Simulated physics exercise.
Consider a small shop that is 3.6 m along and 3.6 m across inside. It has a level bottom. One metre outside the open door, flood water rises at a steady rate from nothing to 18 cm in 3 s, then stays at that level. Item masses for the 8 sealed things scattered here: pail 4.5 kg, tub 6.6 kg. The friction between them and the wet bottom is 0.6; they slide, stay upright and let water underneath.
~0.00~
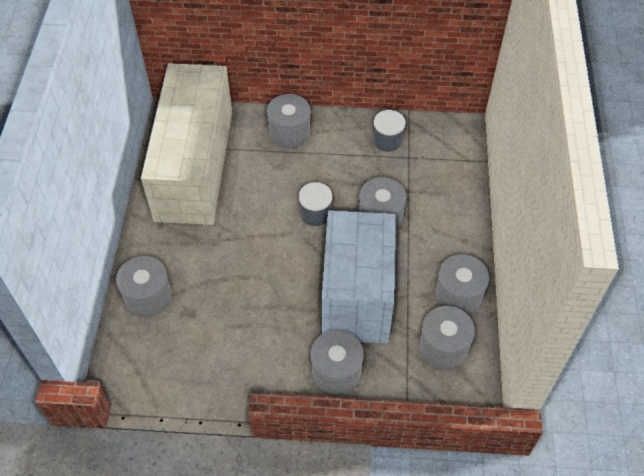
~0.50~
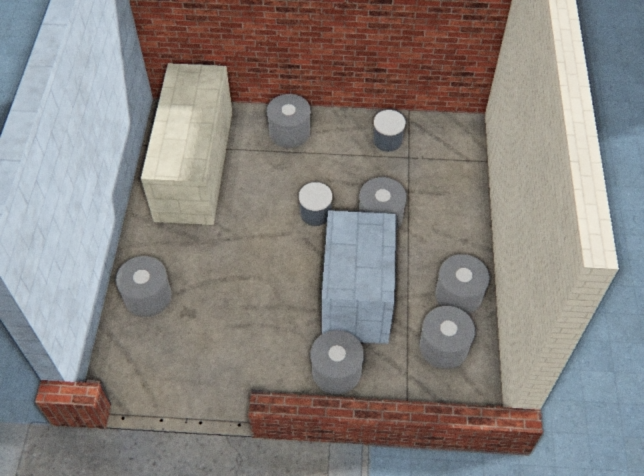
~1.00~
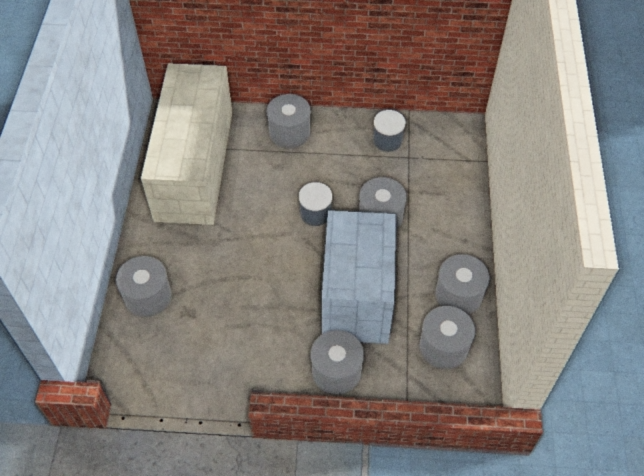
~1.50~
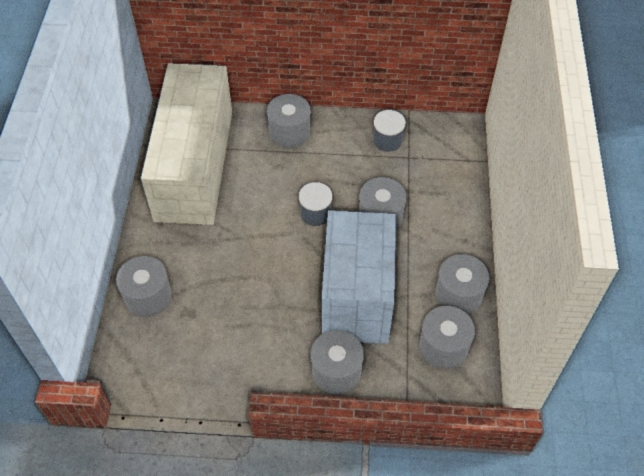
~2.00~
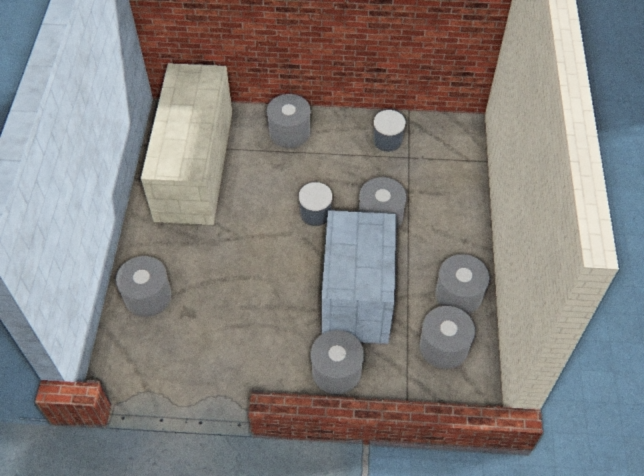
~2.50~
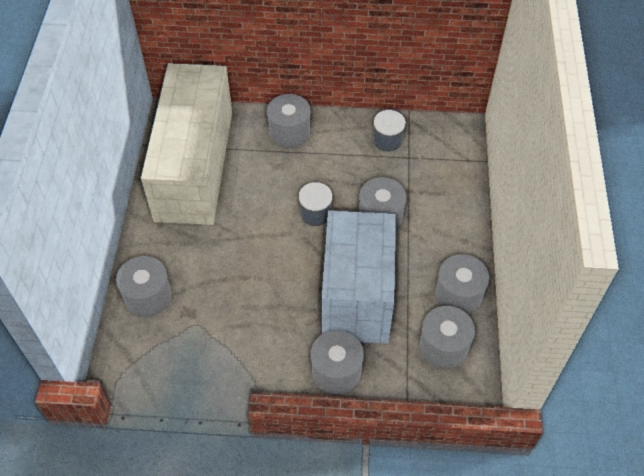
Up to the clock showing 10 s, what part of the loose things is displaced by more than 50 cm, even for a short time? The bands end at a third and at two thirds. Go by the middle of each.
It's shaping up to be some of them, a third to two thirds.
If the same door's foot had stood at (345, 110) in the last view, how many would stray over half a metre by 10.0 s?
Then the count would be 7.
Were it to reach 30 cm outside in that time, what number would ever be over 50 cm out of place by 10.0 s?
I count 8 of them in that case.
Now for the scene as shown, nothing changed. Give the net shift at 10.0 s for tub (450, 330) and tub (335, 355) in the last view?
In turn: 10 cm, 0 cm.
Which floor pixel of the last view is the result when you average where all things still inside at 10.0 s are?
They're centred close to (372, 267).
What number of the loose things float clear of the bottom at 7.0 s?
The number is 3.
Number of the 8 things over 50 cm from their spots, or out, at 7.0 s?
The number comes to 2.
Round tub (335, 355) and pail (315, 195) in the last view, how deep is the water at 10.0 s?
Roughly 3 and 13 cm.
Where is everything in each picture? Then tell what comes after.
The first frame shows a pail at (316, 196) rests on the ground; a pail at (390, 122) rests on the ground; water covers 0.0 m2; 0 of 8 have shifted.
The second frame shows a pail at (316, 196), on the bottom; a pail at (390, 122) rests on the ground; 0.0 m2 under water; 0 of 8 have shifted.
The third frame shows a pail at (316, 196), on the bottom; a pail at (390, 122), on the bottom; 0.0 m2 under water; 0 of 8 have shifted.
The fourth frame shows a pail at (316, 196), on the bottom; a pail at (390, 122) rests on the ground; 0.0 m2 under water; 0 of 8 have shifted.
The fifth frame shows a pail at (316, 196) rests on the ground; a pail at (390, 122), on the bottom; water covers 0.1 m2; 0 of 8 have shifted.
The sixth frame shows a pail at (316, 196) rests on the ground; a pail at (390, 122), on the bottom; water covers 0.7 m2; 0 of 8 have shifted.
After 3.5 s 0 of 8 are over 50 cm from their spots; 0 afloat.
After 4.5 s 1 of 8 are over 50 cm from their spots; 1 afloat.
After 7.0 s 2 of 8 are over 50 cm from their spots; 3 afloat.
After 10.0 s 4 of 8 are over 50 cm from their spots, and 4 have been at some point; 6 afloat.
